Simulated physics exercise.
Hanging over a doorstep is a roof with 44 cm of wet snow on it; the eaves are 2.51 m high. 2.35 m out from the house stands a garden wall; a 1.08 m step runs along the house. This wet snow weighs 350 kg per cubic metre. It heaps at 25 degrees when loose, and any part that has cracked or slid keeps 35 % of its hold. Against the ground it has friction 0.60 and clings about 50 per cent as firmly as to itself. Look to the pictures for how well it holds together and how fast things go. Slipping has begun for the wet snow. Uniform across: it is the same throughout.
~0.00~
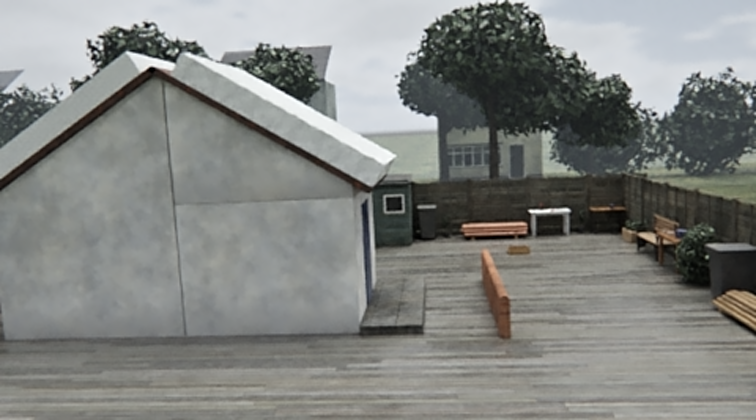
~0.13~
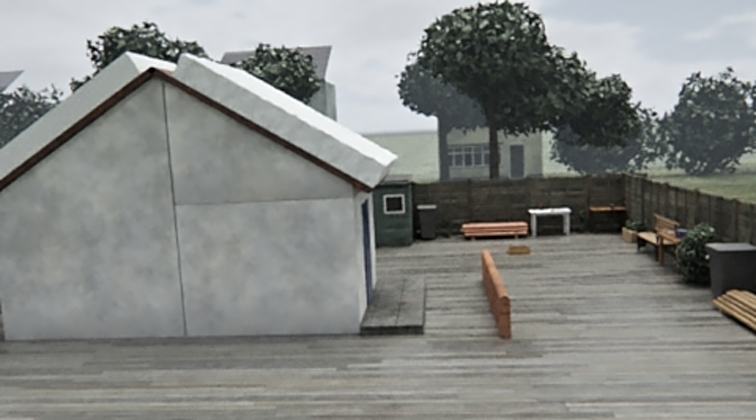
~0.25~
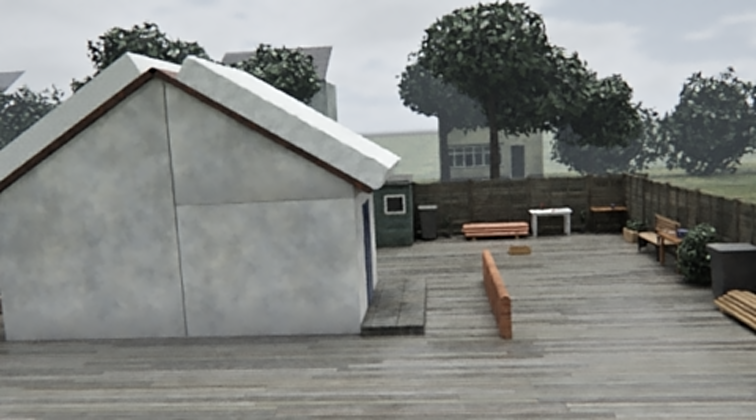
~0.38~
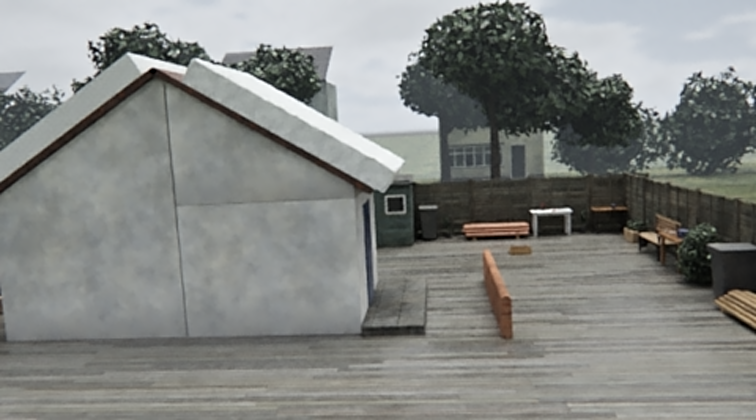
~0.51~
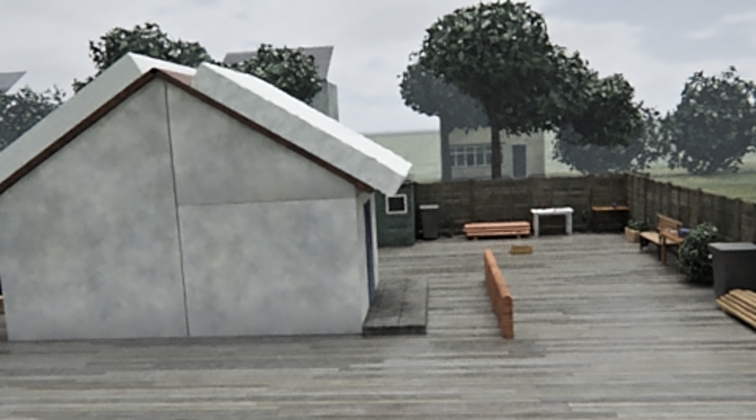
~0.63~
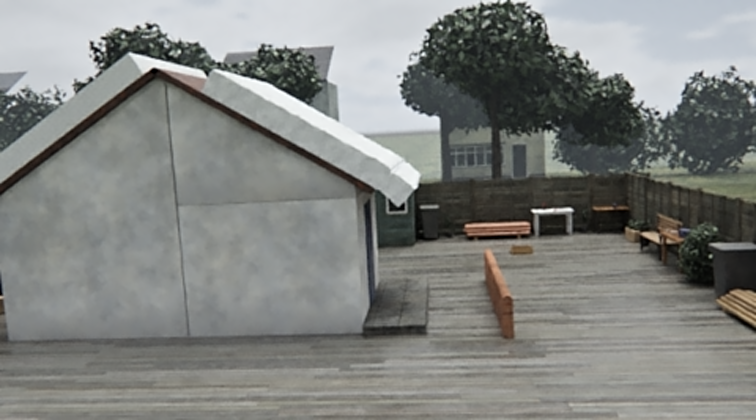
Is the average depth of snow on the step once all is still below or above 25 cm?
The average depth of snow on the step once all is still is below 25 cm.
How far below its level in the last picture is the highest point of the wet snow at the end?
The top ends up roughly 3.5 m below where it was in the last picture.
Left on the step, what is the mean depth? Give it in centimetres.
I'd put it at around 11 cm.
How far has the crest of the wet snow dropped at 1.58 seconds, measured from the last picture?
Measured change: Some 1.6 m.
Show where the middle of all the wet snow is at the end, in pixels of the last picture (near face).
(496, 313).
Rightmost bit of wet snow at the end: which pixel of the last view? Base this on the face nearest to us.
At about (670, 326).
After 1.07 s, 77 % of the snow is still up on the roof and 23 % is falling or down.
After 1.58 s, 31 % of the snow is still up on the roof and 69 % is falling or down.
After 2.09 s, none of the snow is still up on the roof and all is falling or down.
After 2.60 s, none of the snow is still up on the roof and all is falling or down.
After 3.40 s, none of the snow is still up on the roof and the snow on the step is 11 cm deep on average.
